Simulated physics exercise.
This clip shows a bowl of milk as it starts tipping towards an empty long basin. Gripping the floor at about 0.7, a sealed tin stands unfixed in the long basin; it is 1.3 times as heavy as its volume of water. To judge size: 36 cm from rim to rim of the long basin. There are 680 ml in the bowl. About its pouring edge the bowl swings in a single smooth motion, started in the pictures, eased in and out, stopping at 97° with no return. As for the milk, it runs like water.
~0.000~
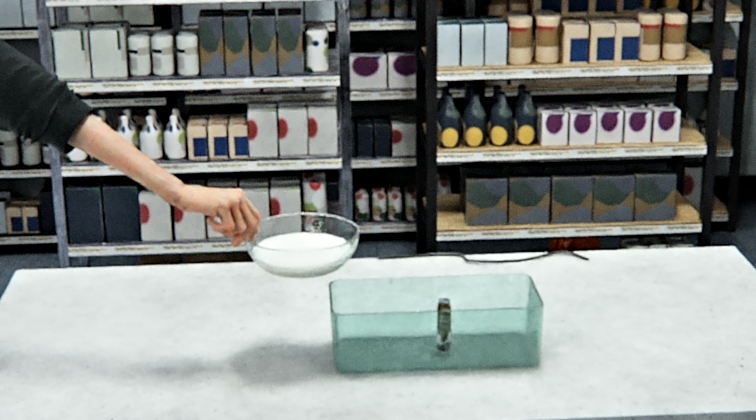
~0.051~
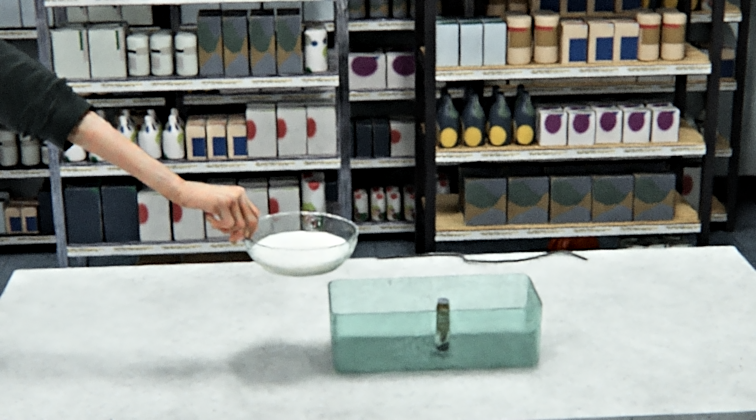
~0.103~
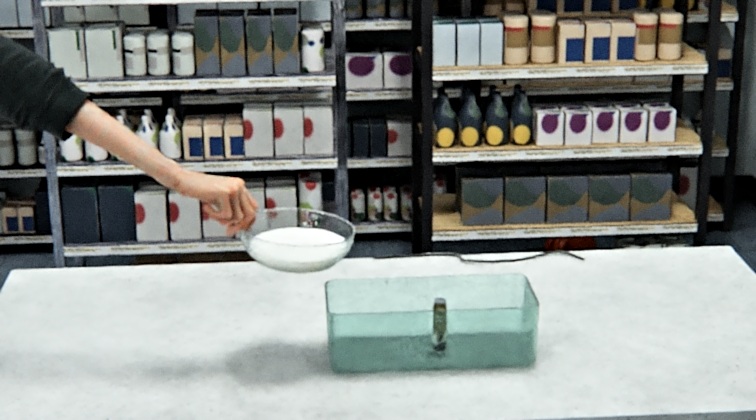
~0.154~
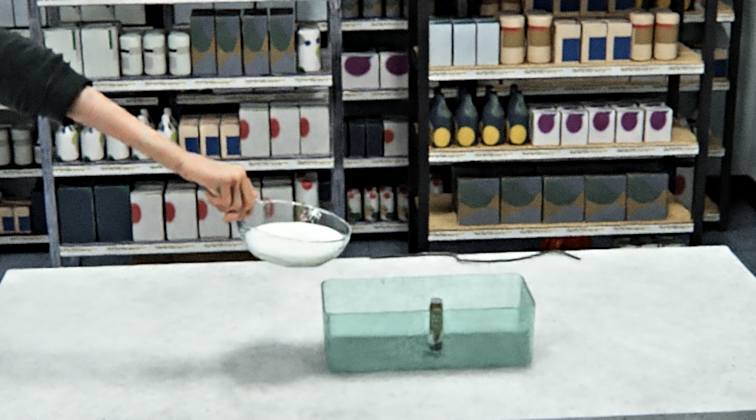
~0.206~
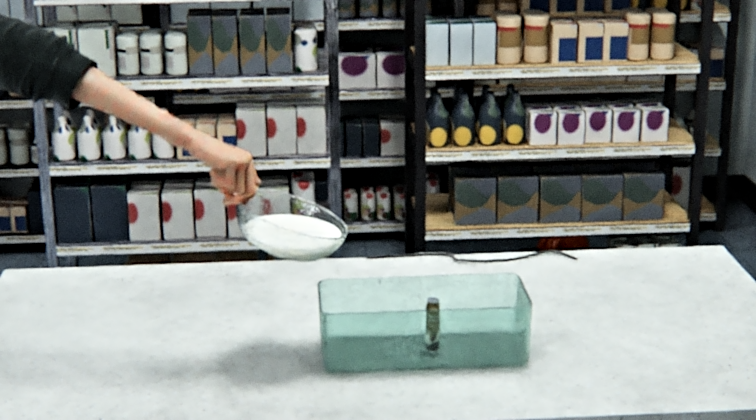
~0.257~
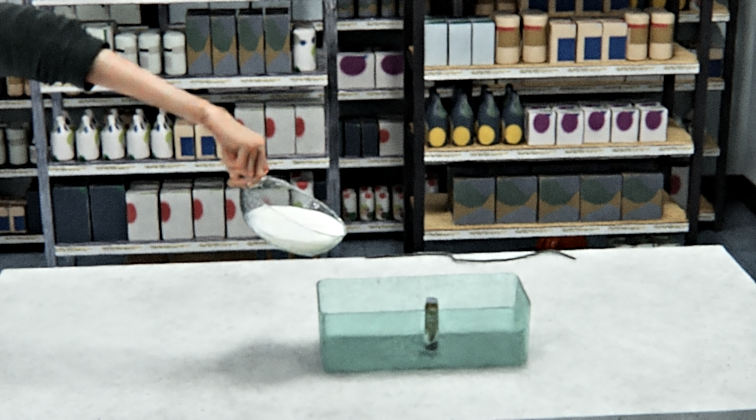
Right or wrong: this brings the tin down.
Right, the tin comes down.
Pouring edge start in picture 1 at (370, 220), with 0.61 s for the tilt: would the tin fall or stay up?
Then the tin remains standing.
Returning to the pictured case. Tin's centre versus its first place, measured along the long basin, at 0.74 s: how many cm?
It has moved some 2 cm.
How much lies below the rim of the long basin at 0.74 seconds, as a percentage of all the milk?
Around 94 in a hundred.
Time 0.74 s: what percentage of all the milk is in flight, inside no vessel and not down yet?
Close to 7 %.
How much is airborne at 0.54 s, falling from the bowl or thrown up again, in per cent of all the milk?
Near 68 per cent at that time.
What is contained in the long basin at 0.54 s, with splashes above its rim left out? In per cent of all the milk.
I'd put it near 10 percent.
After 0.54 s the tilt is 86° and 22 per cent is still to pour; the tin stands where it began.
After 0.74 s the tilt is 97° and 0 per cent is still to pour; the tin leans 22°.
After 0.96 s the tilt is 97° and 0 per cent is still to pour; the tin lies on its side.
After 1.19 s the tilt is 97° and 0 per cent is still to pour; the tin lies on its side.
In the end the tin lies on its side.
